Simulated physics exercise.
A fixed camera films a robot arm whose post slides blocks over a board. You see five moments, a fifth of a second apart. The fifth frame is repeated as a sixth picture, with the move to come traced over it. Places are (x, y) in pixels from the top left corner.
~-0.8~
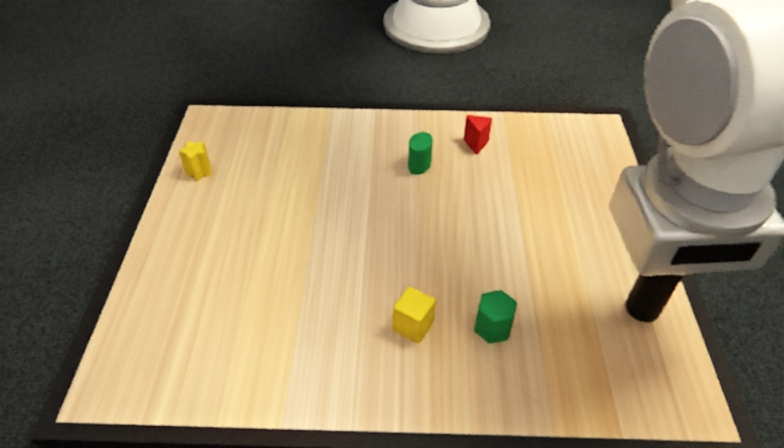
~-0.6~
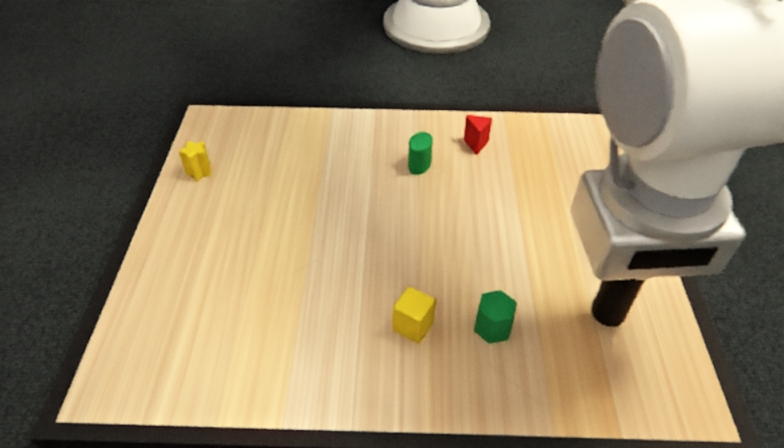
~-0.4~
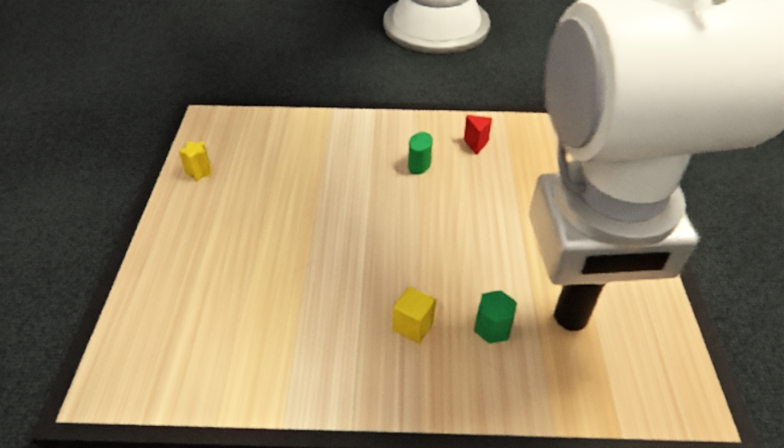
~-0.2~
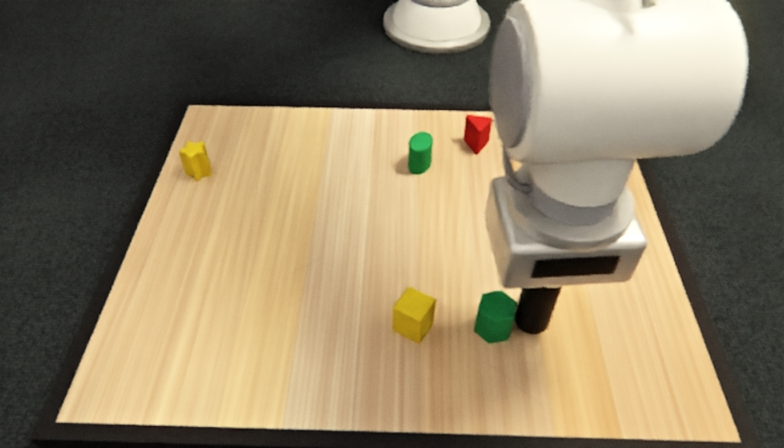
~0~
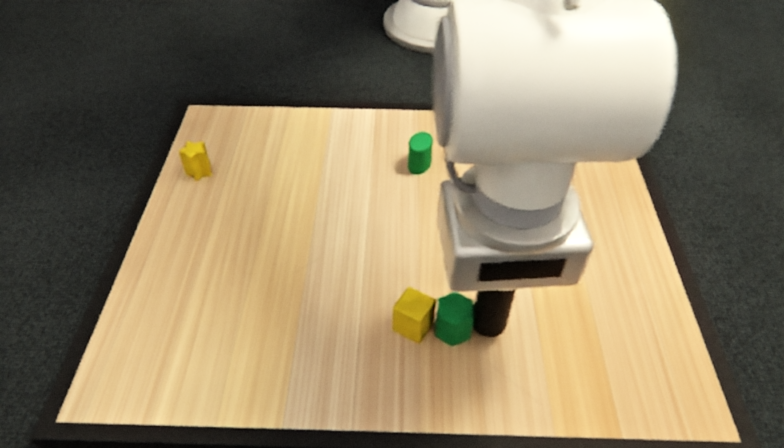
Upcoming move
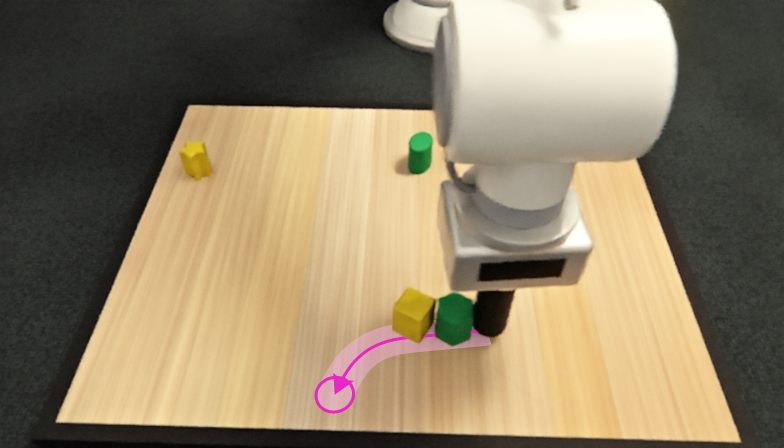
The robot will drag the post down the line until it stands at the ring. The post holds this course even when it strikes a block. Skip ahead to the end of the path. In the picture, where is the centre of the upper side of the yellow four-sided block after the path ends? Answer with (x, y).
It will end up at (318, 286).
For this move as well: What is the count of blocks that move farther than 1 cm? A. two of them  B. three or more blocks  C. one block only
Option A.
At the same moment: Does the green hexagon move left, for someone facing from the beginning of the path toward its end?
No.
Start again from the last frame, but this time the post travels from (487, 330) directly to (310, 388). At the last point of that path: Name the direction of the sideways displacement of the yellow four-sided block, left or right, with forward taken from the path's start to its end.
Taking start-to-end as forward, the block's sideways shift goes to the right.
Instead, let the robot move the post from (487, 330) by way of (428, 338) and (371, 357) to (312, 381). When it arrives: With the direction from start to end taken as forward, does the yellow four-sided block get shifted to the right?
Final answer: Yes.
Path on the board, from (487, 330) over (429, 336) and (371, 348) to (335, 394).
The first path, step by step. One third of the way, post at (428, 328); yellow four-sided block at (360, 298); green hexagon at (394, 305), turned 20° clockwise.
Two thirds of the way, post at (370, 341); yellow four-sided block at (319, 287), turned 15° clockwise; green hexagon at (346, 303), turned 40° clockwise.
At the end, post at (334, 387); yellow four-sided block at (318, 286), turned 15° clockwise; green hexagon at (345, 303), turned 45° clockwise.
